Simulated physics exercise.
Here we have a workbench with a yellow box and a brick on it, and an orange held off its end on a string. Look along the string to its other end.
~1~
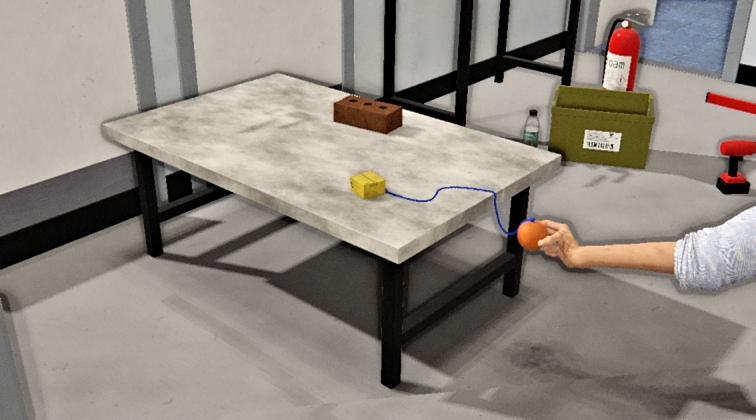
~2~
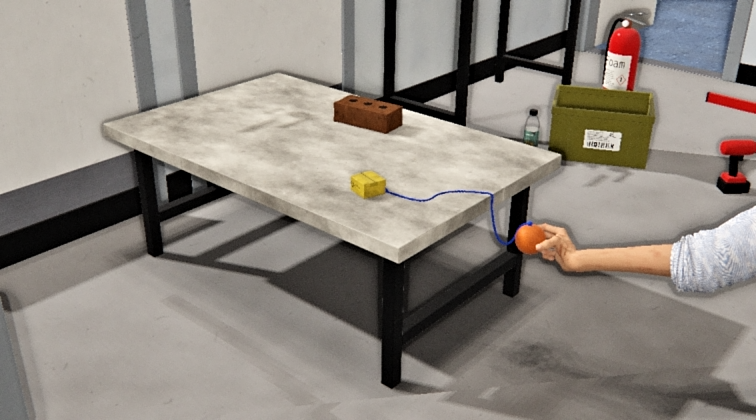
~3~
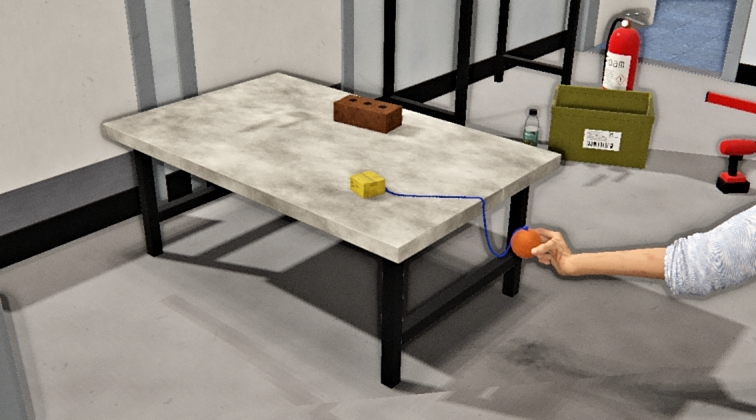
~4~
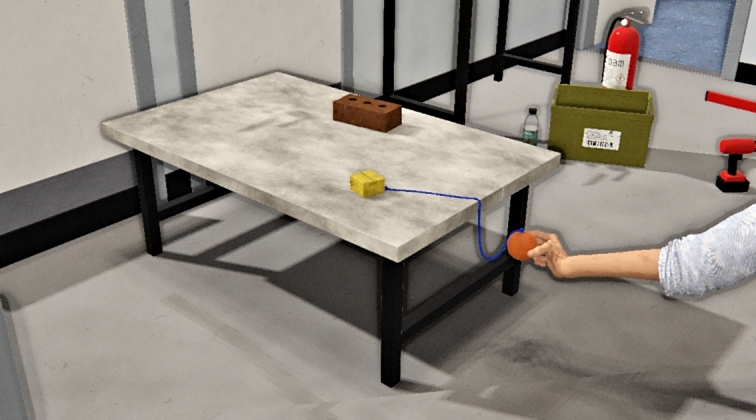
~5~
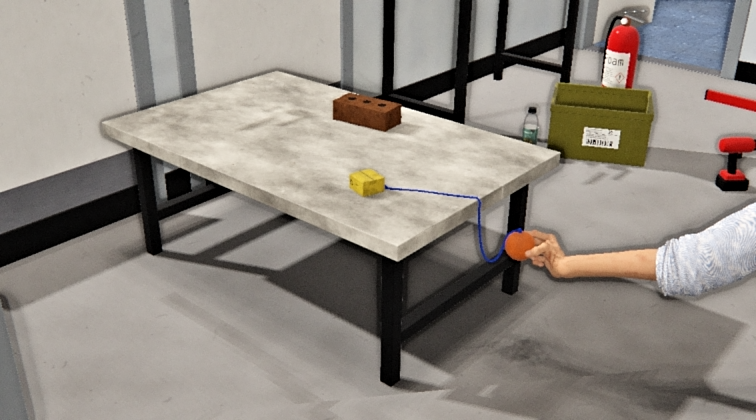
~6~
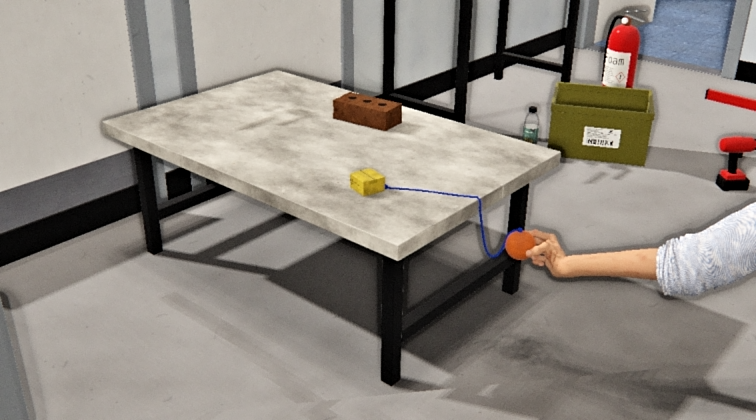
In a workshop, a hand holding an orange tied by blue string to a yellow box on a table shifts slightly left.
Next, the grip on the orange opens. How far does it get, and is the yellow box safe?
So the orange goes right down while the yellow box tips over the side.
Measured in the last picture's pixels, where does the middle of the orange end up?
I'd mark it close to (443, 341).
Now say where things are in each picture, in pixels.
Orange (533, 235); brick (368, 104); yellow box (368, 178), in the first frame.
Orange (531, 239), in the second frame.
Orange (526, 243), in the third frame.
Orange (522, 245); string through (439, 194) (479, 217), in the fourth frame.
Orange (520, 245); string through (439, 193) (479, 216), in the fifth frame.
Orange (521, 245); brick (367, 101); yellow box (367, 175); string tied to the box, with little slack, in the sixth frame.
Then, 0.36 s past the final frame, orange on the floor near (499, 339); brick still; box tugged along near (418, 188).
Then, 0.72 s past the final frame, orange on the floor near (450, 338); brick still; box over the edge.
Then, 1.08 s past the final frame, orange on the floor near (433, 339); brick still; box down on the floor.
When it is over, orange on the floor near (443, 341); brick still; box down on the floor. The orange drops all the way and the yellow box is dragged off.
